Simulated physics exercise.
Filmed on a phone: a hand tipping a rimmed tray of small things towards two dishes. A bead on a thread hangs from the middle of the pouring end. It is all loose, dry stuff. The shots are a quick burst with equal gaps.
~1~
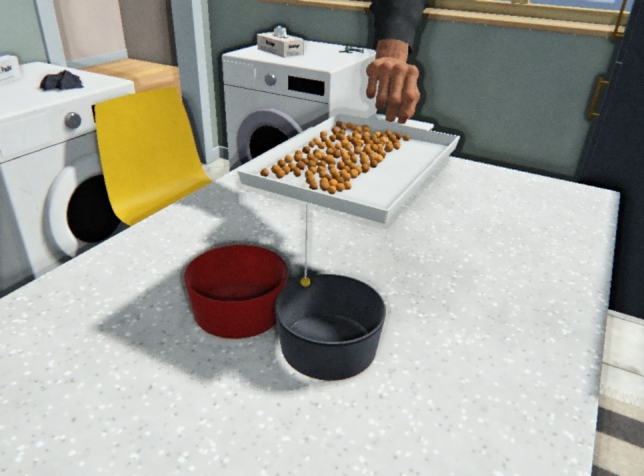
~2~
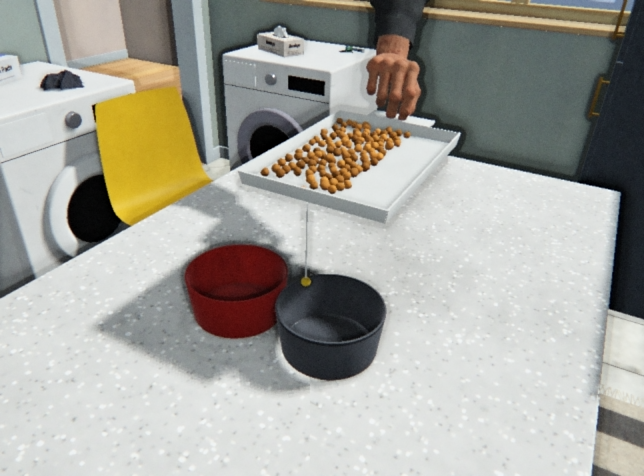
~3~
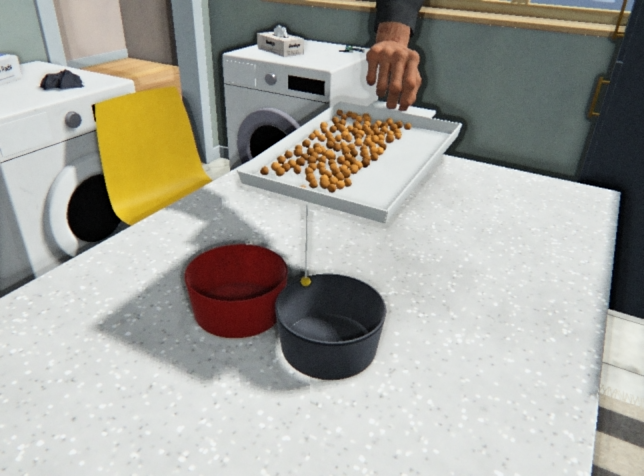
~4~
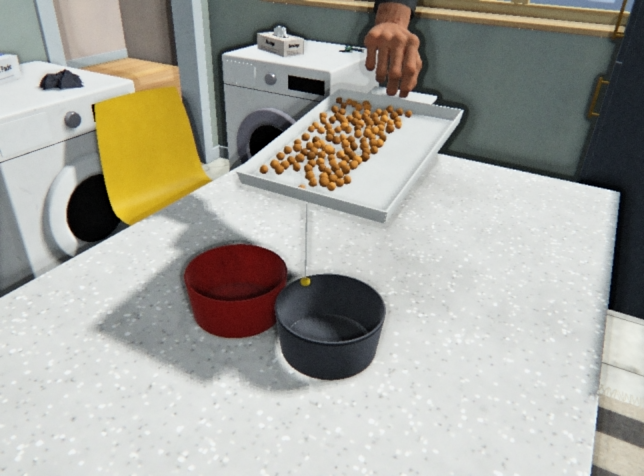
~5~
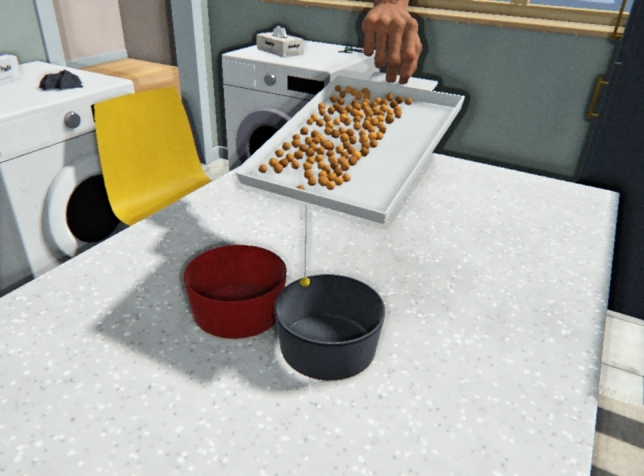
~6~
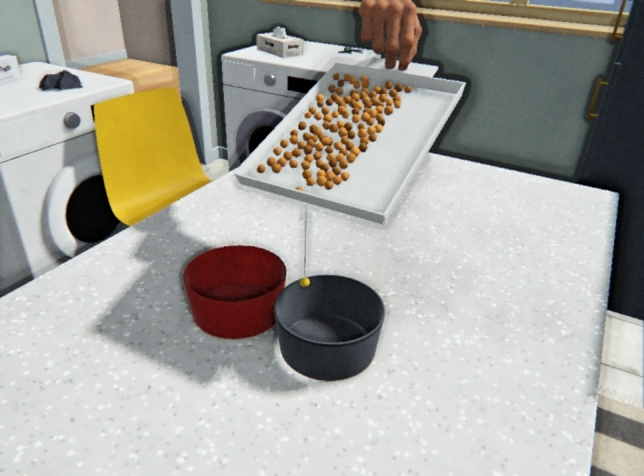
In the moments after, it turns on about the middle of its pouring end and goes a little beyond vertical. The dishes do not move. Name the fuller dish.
The right dish gets more.
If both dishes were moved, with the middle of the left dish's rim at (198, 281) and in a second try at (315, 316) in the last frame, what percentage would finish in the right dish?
The first gives 60 %, the second 0 %.
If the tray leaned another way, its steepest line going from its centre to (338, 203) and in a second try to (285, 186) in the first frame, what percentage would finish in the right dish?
Roughly 60 per cent, and 0 per cent.
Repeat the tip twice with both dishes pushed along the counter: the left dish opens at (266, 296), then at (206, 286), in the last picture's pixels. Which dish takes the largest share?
In turn: The left-hand dish; right.
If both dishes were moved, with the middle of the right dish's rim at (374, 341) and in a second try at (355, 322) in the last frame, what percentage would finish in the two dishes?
About 80 and 70 per cent.
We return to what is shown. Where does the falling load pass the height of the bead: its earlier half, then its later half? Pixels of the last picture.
The first part at (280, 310); the rest at (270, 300).
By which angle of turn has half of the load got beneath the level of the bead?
At about 115°.
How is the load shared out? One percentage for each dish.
For the left dish some 10 %, for the right dish some 40 %.
Soon, tray tipped steeply; nearly all on the tray; a stray few in the air.
A while on, tray tipped past a quarter turn; most on the tray; a stray few in the right dish; a stray few in the left dish; a small part outside both; a stray few in the air.
Towards the end, tray tipped past a quarter turn; about a third in the right dish; a small part in the left dish; about half outside both; a stray few in the air.
Finally, tray tipped past a quarter turn; about a third in the right dish; a small part in the left dish; about half outside both; a stray few in the air.
